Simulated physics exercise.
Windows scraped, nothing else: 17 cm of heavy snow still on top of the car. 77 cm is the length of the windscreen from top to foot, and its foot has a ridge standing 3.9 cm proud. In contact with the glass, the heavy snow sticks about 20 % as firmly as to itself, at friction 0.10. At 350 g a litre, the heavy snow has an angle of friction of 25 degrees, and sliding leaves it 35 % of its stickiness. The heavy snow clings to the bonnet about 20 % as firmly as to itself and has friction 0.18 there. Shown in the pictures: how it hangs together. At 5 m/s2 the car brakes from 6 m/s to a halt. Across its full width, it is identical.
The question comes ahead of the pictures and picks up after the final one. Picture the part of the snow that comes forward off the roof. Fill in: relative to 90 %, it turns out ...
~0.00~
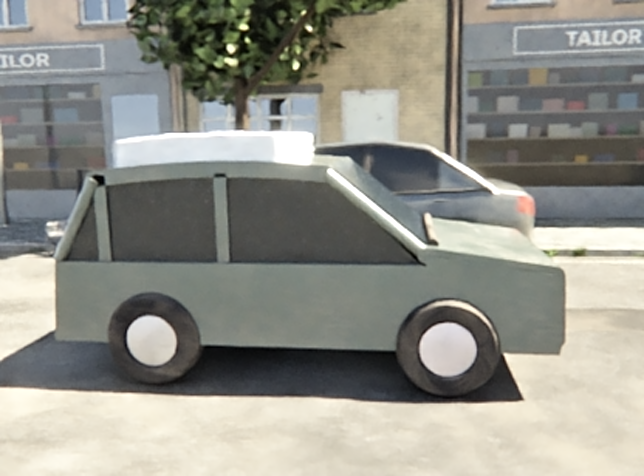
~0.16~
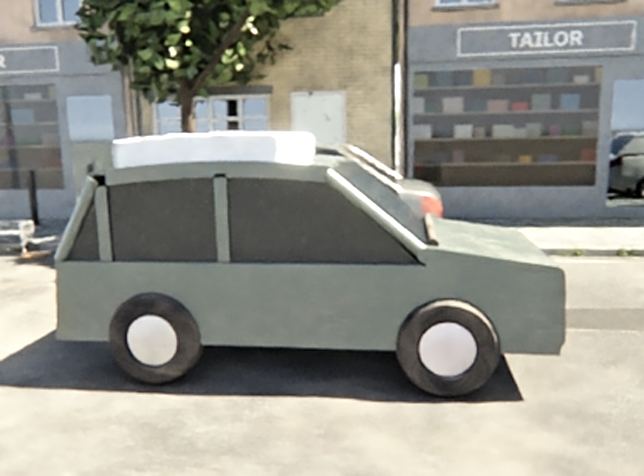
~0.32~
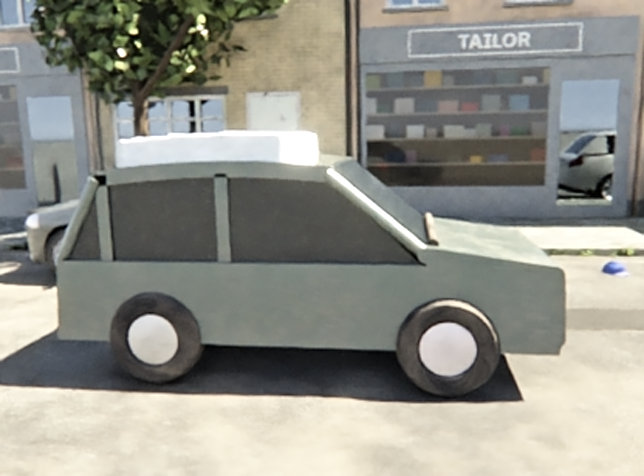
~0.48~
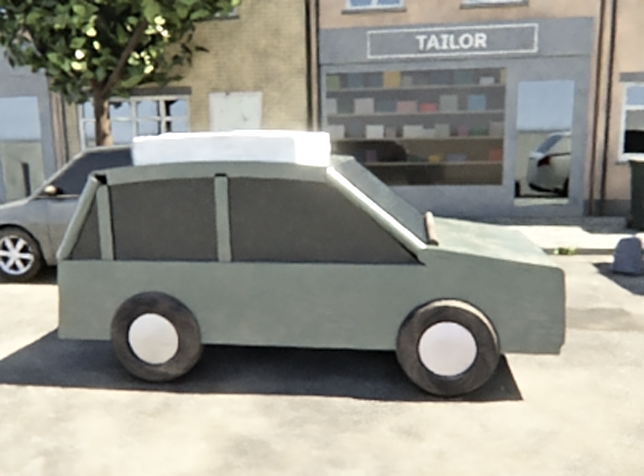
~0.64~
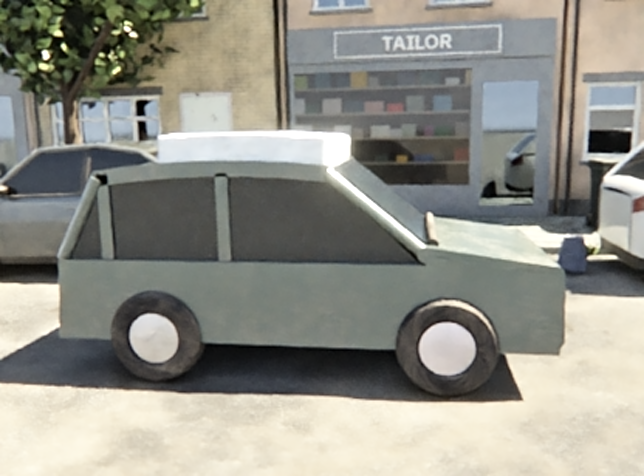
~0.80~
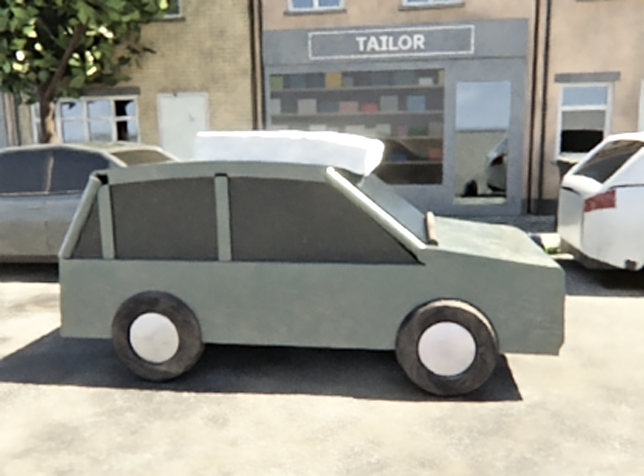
... higher.
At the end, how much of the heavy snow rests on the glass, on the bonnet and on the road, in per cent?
Roughly 0 % ends on the glass, 4 % on the bonnet and 95 % on the road.
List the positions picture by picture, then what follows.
The first picture shows front end of the heavy snow at (278, 149).
The second picture shows front end of the heavy snow at (279, 149).
The third picture shows front end of the heavy snow at (284, 155), its middle shifted 2.7 cm.
The fourth picture shows front end of the heavy snow at (298, 155), its middle shifted 12 cm.
The fifth picture shows front end of the heavy snow at (326, 144), its middle shifted 28 cm.
The sixth picture shows front end of the heavy snow at (369, 155), its middle shifted 54 cm, 21 % of it past the top of the windscreen, cracking.
By 1.22 s, none of the snow is on the roof, 27 % on the glass, 73 % on the bonnet and none has gone off the nose.
By 1.71 s, none of the snow is on the roof, none on the glass, 8 % on the bonnet and 92 % has gone off the nose.
By 2.21 s, none of the snow is on the roof, none on the glass, 4 % on the bonnet and 96 % has gone off the nose.
By 2.70 s, none of the snow is on the roof, none on the glass, 4 % on the bonnet and 96 % has gone off the nose.
By 2.80 s, at the end, none of the snow is on the roof, none on the glass, 4 % on the bonnet and 96 % has gone off the nose.
